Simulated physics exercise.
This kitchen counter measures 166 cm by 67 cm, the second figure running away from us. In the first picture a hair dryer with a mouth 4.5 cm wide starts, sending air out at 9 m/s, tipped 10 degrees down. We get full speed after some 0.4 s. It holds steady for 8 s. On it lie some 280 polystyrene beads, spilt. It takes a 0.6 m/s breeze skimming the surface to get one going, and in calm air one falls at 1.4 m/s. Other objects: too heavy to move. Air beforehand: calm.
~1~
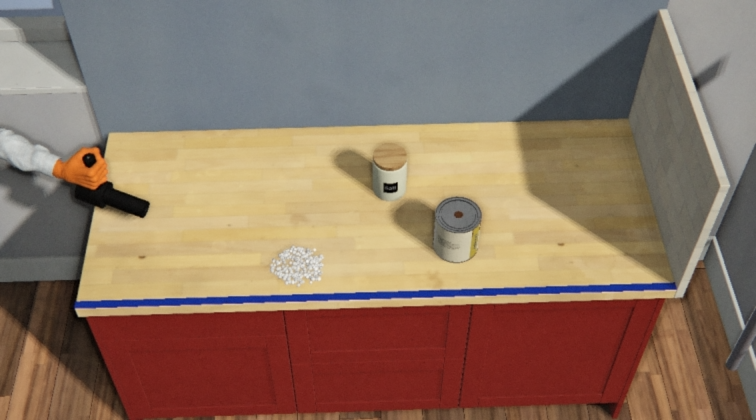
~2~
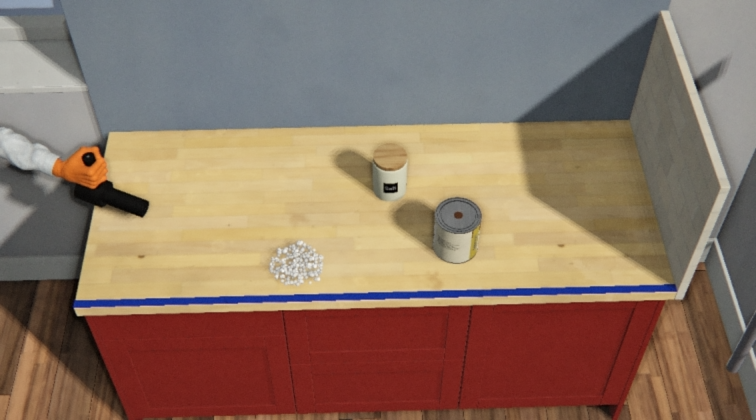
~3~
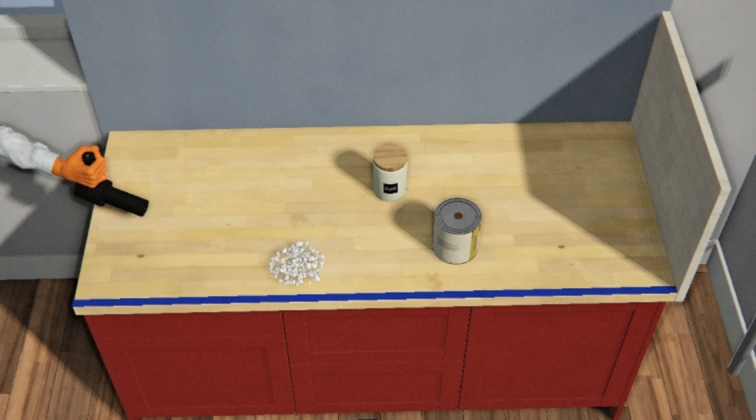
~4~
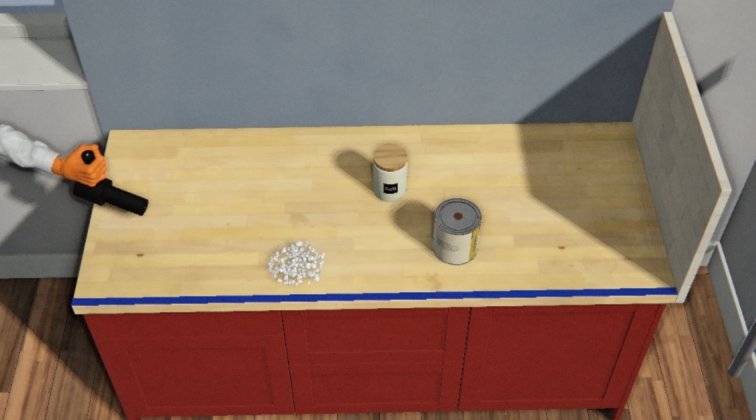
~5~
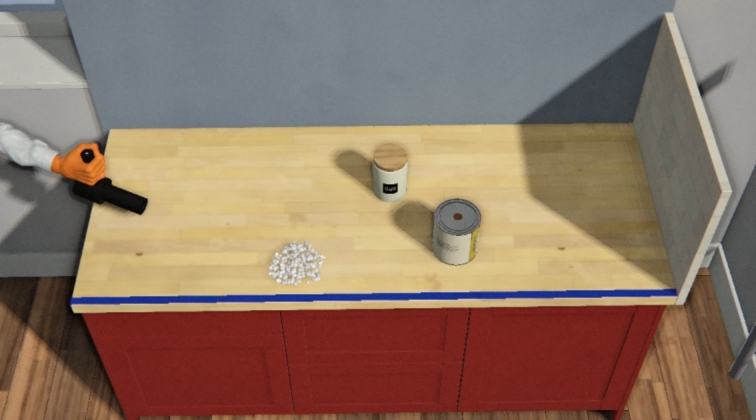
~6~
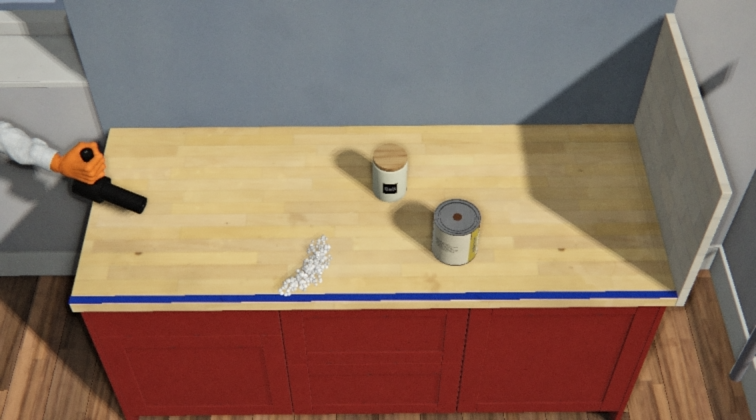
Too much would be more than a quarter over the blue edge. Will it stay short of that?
That edge takes more than a quarter.
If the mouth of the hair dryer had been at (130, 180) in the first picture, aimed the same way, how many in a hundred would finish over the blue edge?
Near 100 per cent.
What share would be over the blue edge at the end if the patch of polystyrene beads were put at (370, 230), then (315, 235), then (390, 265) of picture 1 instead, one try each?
4 %, 4 %, 60 %.
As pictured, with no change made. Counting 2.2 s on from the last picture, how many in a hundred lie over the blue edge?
70 per cent or so.
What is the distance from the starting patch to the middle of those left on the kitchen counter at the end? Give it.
I'd say around 105 cm.
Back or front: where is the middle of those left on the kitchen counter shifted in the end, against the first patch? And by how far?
It moves toward the far edge, close to 30 cm.
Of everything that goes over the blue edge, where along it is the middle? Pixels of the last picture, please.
Around (358, 301).
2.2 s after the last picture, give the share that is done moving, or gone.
That works out to some 70 %.
Then, 1.2 s after the last picture, 70 % are over the blue edge; the middle of those still in play is near (521, 206); 68 % have settled or left.
Then, 2.2 s after the last picture, 71 % are over the blue edge; the middle of those still in play is near (645, 192); 72 % have settled or left.
Then, 4.0 s after the last picture, 72 % are over the blue edge; the middle of those still in play is near (644, 185); 75 % have settled or left.
Then, 7.6 s after the last picture, at the end, 72 % are over the blue edge; the middle of those still in play is near (644, 185).
